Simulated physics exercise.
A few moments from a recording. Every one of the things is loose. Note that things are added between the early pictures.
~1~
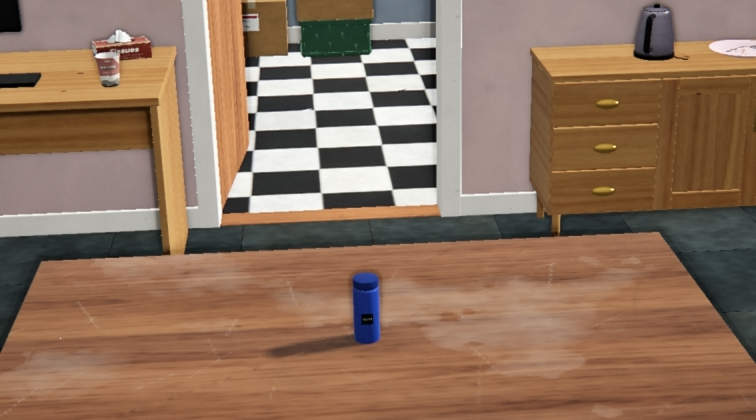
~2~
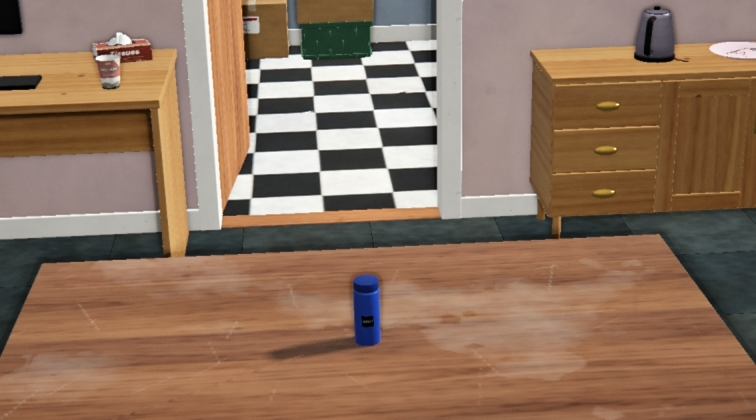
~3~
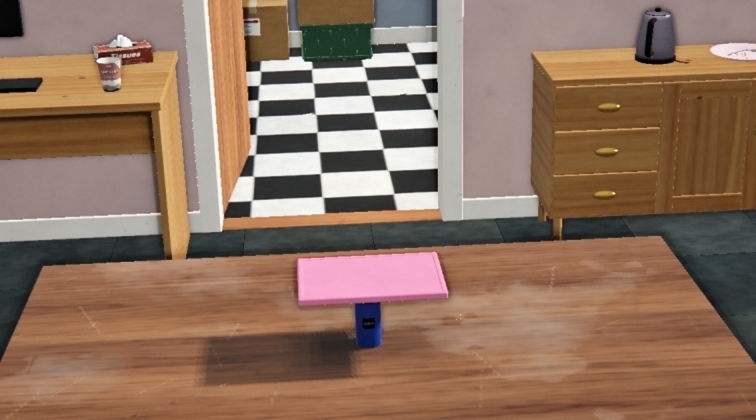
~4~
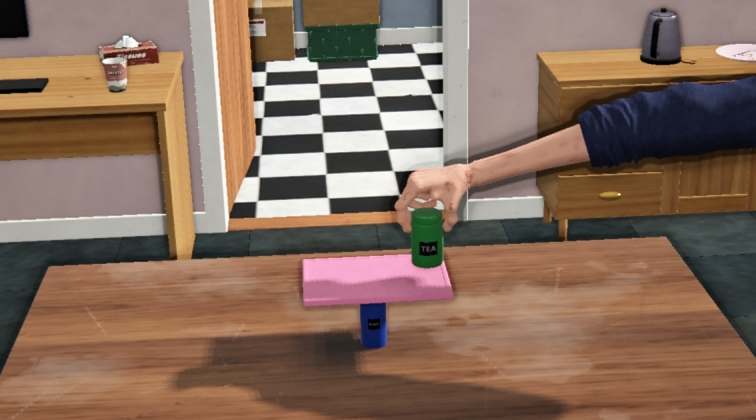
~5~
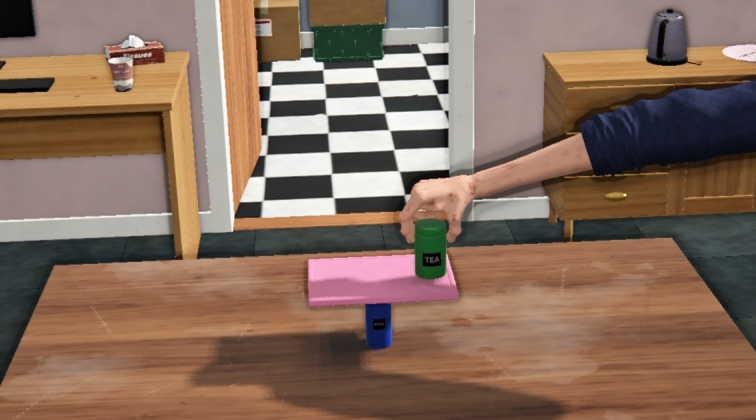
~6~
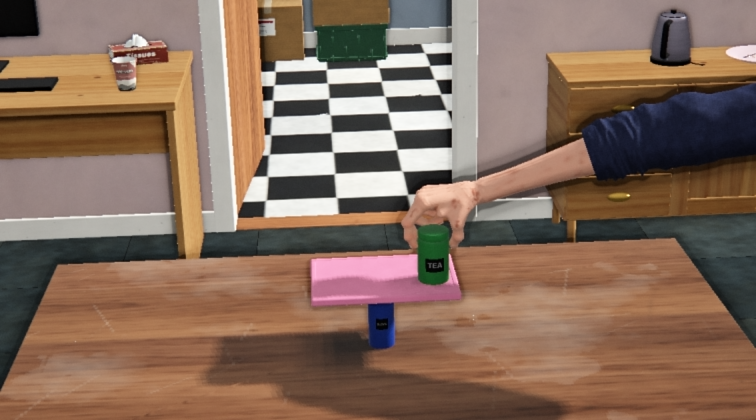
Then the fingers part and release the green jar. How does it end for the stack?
In the end the stack comes down.
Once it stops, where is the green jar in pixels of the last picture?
I'd point to roughly (483, 336).
Then, 0.40 s after the last picture, green jar now fallen; pink lid tipped 66° from how it was.
Then, 0.50 s after the last picture, pink lid tipped 73° from how it was.
At rest, fallen, green jar; tipped over in the stack, pink lid; blue shaker in place. Seen from the same camera at the end, green jar near (483, 336). The stack loses its balance.
